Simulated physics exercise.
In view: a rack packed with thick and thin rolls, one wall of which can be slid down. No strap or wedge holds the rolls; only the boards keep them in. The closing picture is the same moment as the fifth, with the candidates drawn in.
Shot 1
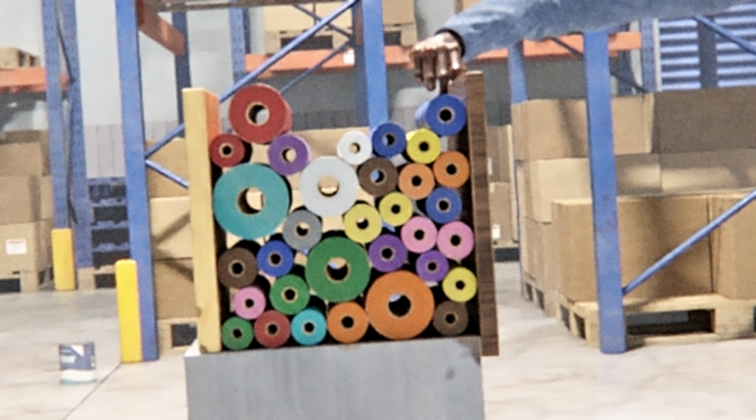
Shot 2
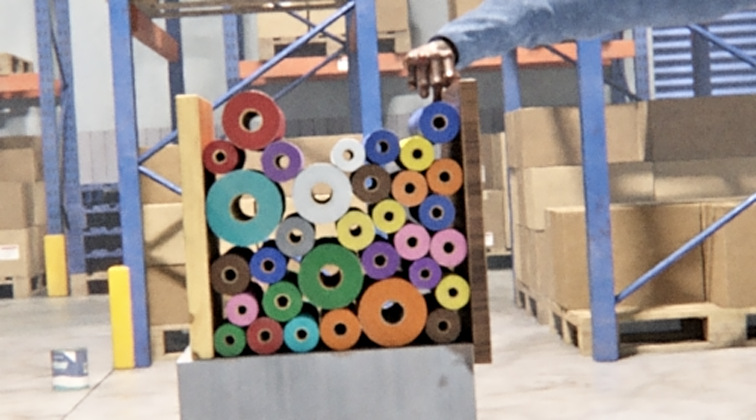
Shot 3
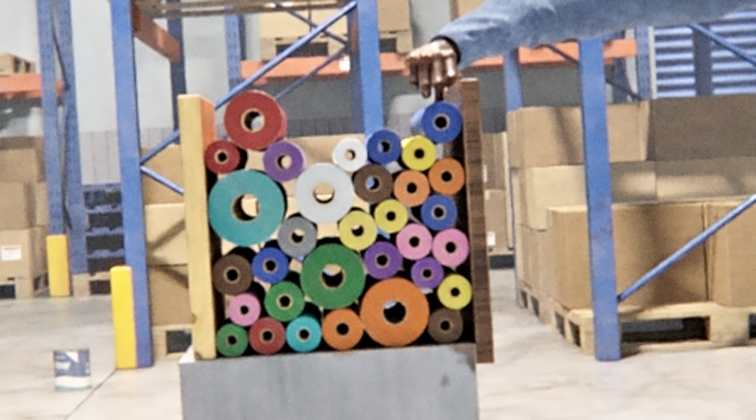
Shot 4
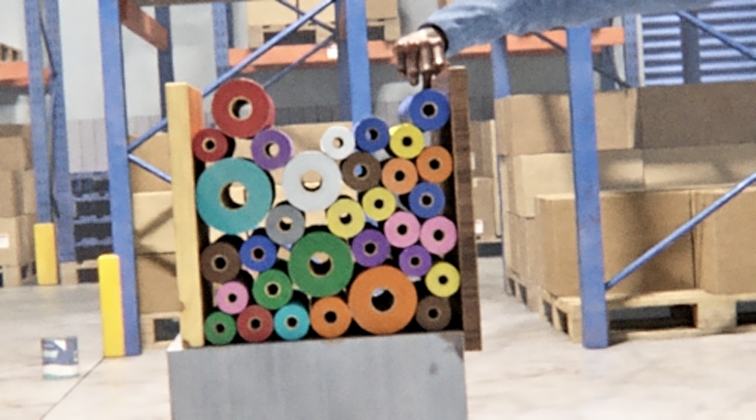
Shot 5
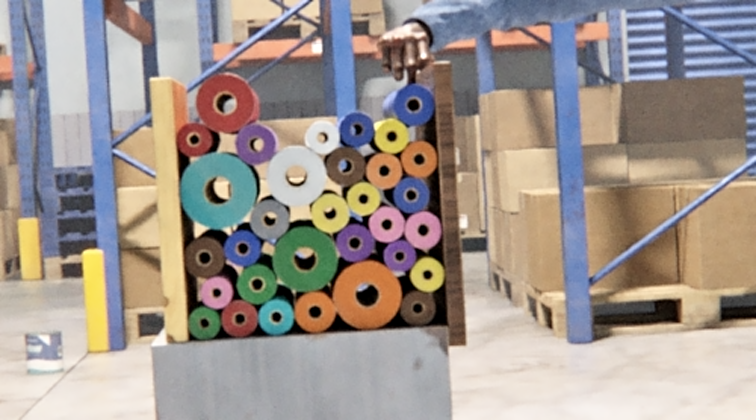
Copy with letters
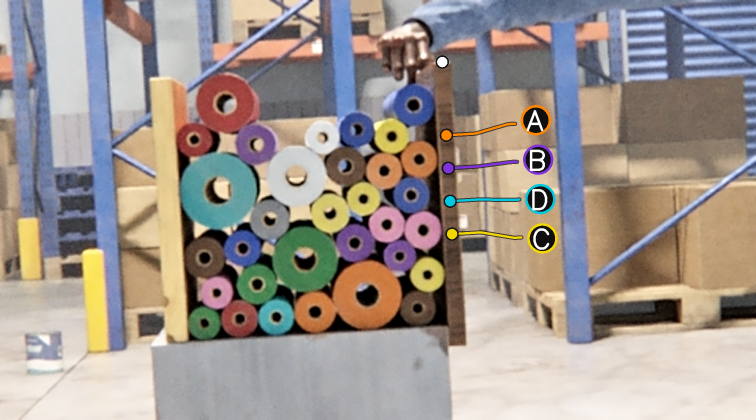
A hand at the end of a blue-sleeved arm stays at the upper right of a rack packed with thick and thin coloured rolls between upright boards, while the whole view shifts slightly and the rolls keep their arrangement.
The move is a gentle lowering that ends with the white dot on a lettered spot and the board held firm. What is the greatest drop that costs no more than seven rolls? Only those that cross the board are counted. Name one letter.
Mark C is as low as it can go.
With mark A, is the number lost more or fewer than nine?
It loses fewer than nine.
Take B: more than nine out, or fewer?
It loses fewer than nine.
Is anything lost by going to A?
No, at A.
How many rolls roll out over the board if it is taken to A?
At A the number is none.
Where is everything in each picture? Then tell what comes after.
In the first frame, a purple roll (432, 266); a pink roll (419, 234); a yellow roll (396, 209).
In the second frame, a yellow roll (389, 216); a purple roll (281, 162).
In the third frame, a blue roll (441, 122); side board (465, 217).
In the fourth frame, a green roll (220, 328); a brown roll (433, 313).
In the fifth frame, a purple roll (400, 256); a pink roll (387, 224); a yellow roll (364, 199).
On the copy, A at (447, 135); B at (449, 168); C at (452, 234); D at (451, 201); the white dot at (443, 62).
On C. First, top of the board (437, 137).
Then, top of the board (442, 221).
Finally, top of the board (442, 234), six out over the board.
By contrast, A none out over the board; B one out over the board; D three out over the board.
